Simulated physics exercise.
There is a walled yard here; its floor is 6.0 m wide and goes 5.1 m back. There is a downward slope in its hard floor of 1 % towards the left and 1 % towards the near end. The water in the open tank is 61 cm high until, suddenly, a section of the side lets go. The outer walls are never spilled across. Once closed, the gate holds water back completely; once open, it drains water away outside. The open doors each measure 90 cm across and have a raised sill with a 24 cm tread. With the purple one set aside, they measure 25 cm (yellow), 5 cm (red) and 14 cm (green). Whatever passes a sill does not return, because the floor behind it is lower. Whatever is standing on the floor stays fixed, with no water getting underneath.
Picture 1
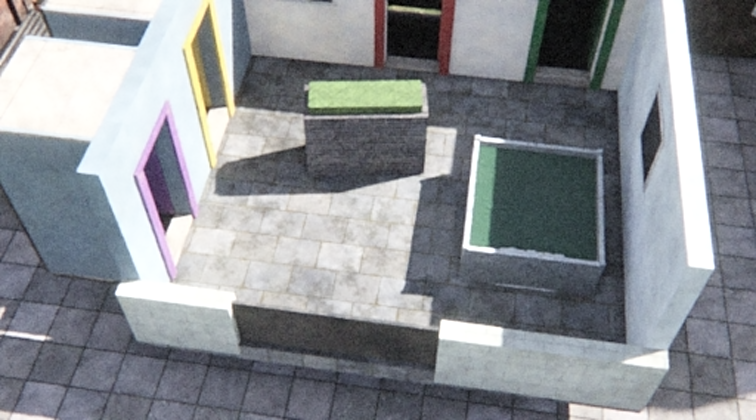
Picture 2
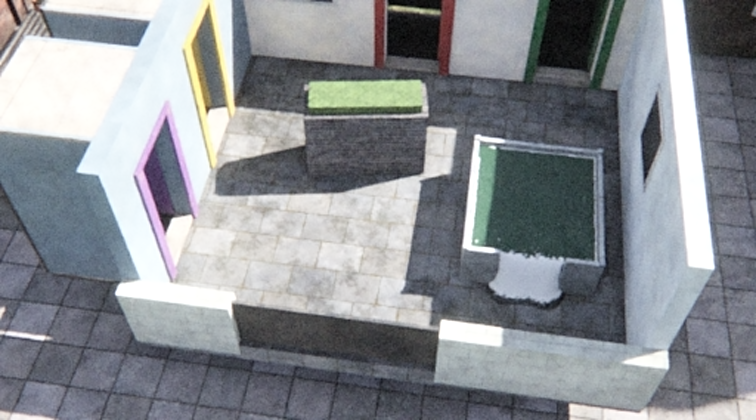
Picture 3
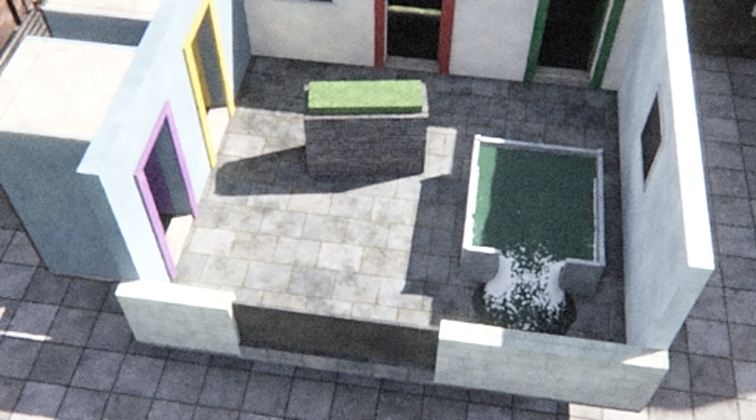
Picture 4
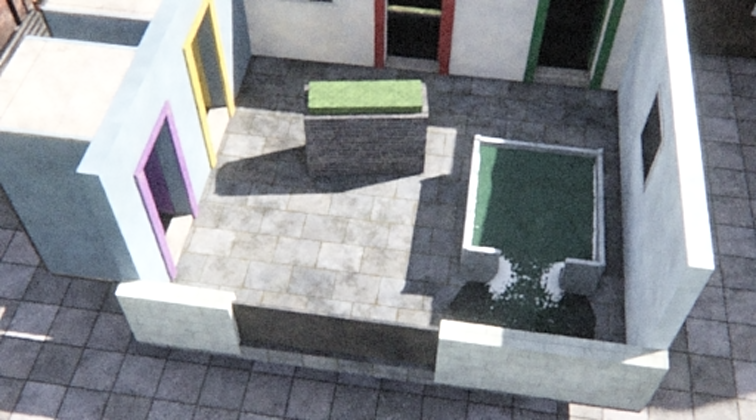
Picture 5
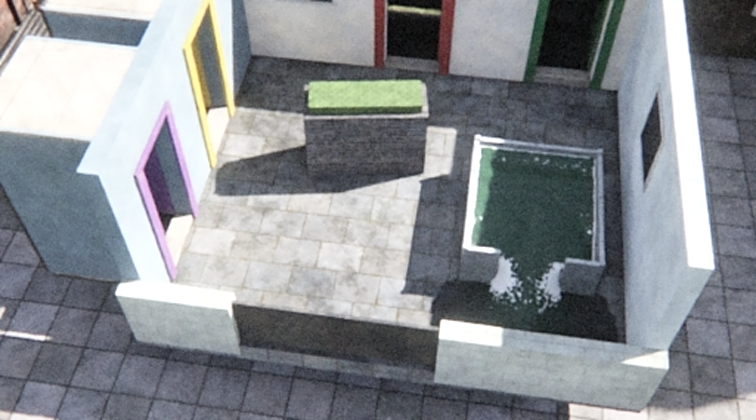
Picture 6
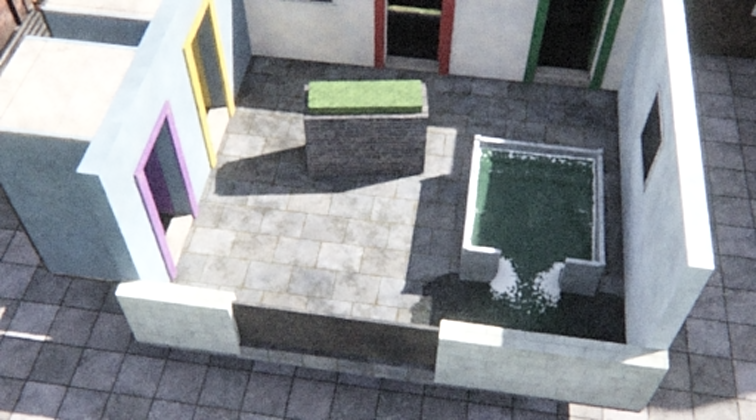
At the start, an open tank of dark green water stands whole and still on the right of a walled, paved yard. Then part of its near side opens and water pours out, foaming white, and spreads across the paving by the low front wall, while the level inside drops slightly.
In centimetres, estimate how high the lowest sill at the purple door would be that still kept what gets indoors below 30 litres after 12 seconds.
It comes to roughly 10.5 cm.
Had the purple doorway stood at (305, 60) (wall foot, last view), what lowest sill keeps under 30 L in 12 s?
Roughly 6.0 cm, give or take.
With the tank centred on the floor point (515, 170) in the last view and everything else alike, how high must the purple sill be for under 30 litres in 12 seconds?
Minimum: Approx. 11.5 cm.
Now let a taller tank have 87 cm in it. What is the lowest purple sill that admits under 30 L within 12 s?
It would take a step of about 16 cm.
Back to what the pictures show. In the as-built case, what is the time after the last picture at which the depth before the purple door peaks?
I'd say near 2.6 seconds.
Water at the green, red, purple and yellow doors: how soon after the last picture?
So green sees it at 2.4 s, red at 3.8 s, purple at 1.6 s and yellow at 2.8 s.
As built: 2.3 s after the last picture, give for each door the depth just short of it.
Depths in cm: Green 1, red 0, purple 16, yellow 0.
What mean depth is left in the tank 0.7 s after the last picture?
On average, around 41 cm.
Then, 0.7 s after the last picture water covers 15 % of the floor, deepest (46 cm) near (609, 377); it has not reached the purple door.
Then, 2.3 s after the last picture water covers 50 % of the floor, deepest (26 cm) near (522, 353); 16 cm at the purple door, 2 litres in over its 11 cm sill.
Then, 11.3 s after the last picture water covers 95 % of the floor, deepest (13 cm) near (171, 283); 11 cm at the purple door, 22 litres in over its 11 cm sill.
At the purple door as built, the water peaked near 16 cm, 2.5 s after the last picture.
Run again over the same 12 s with other heights there, 45 litres in over 9.5 cm, 9 litres over 12.5 cm. The limit of 30 litres is kept from about 10.5 cm up.
